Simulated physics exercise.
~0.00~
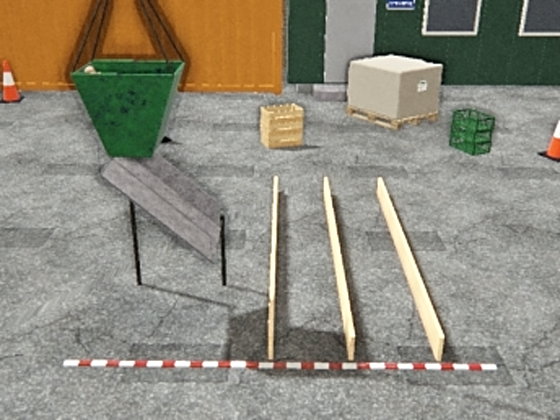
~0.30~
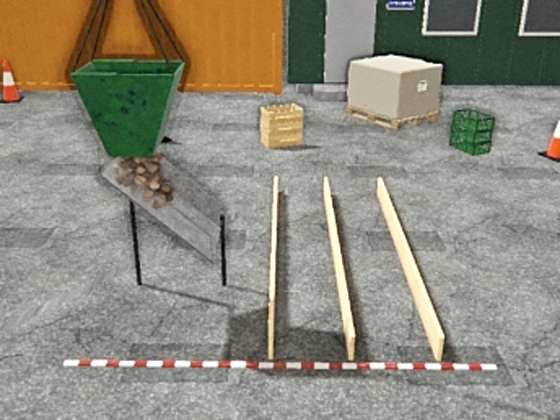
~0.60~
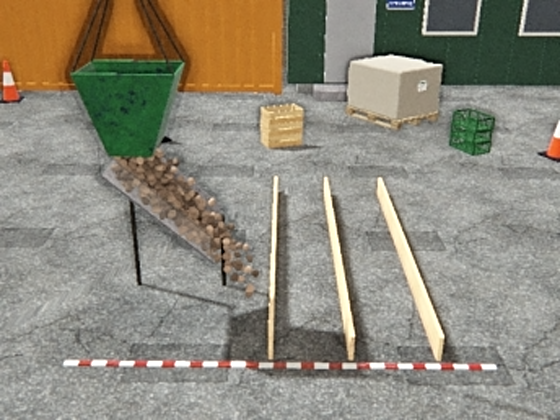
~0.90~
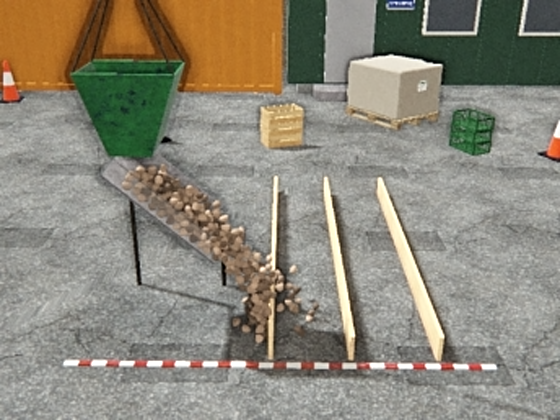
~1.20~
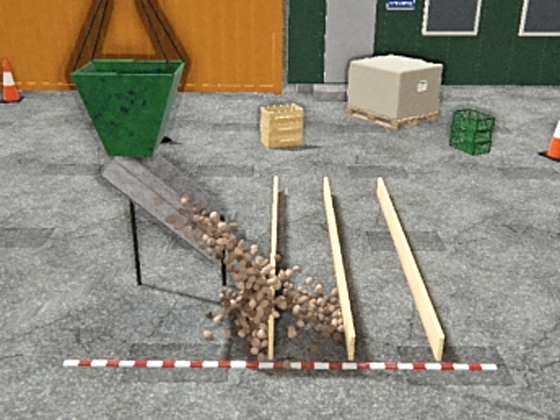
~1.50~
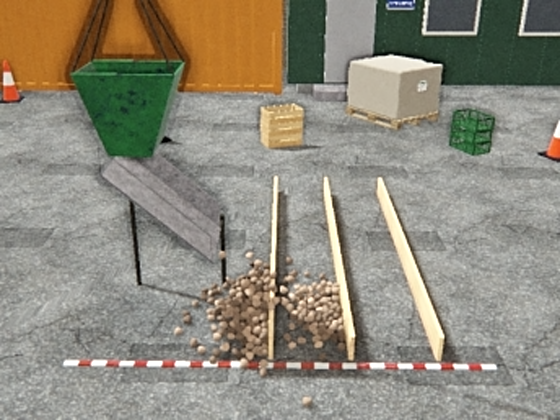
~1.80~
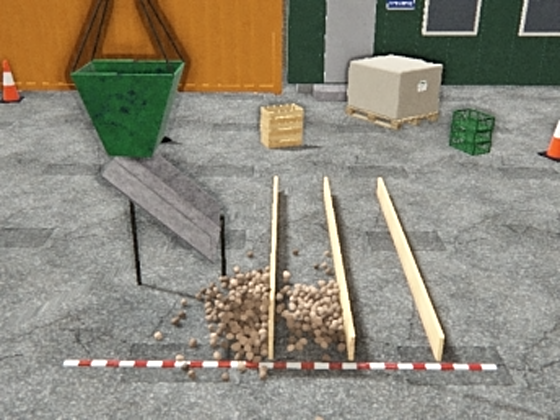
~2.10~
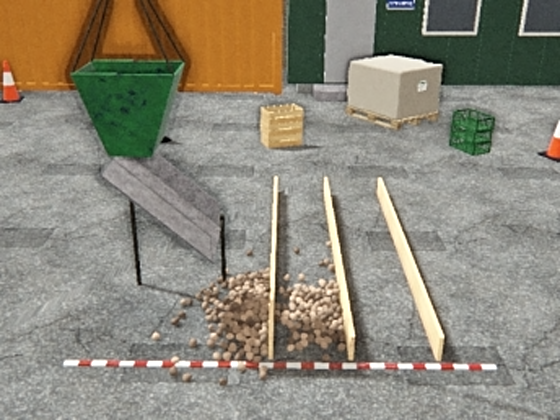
Brown rounded stones poured from a green skip, tumbled down a sloping steel chute and spilled around the nearest of three wooden planks, settling with most left of the planks, a smaller share in the left bay and the right bay empty.
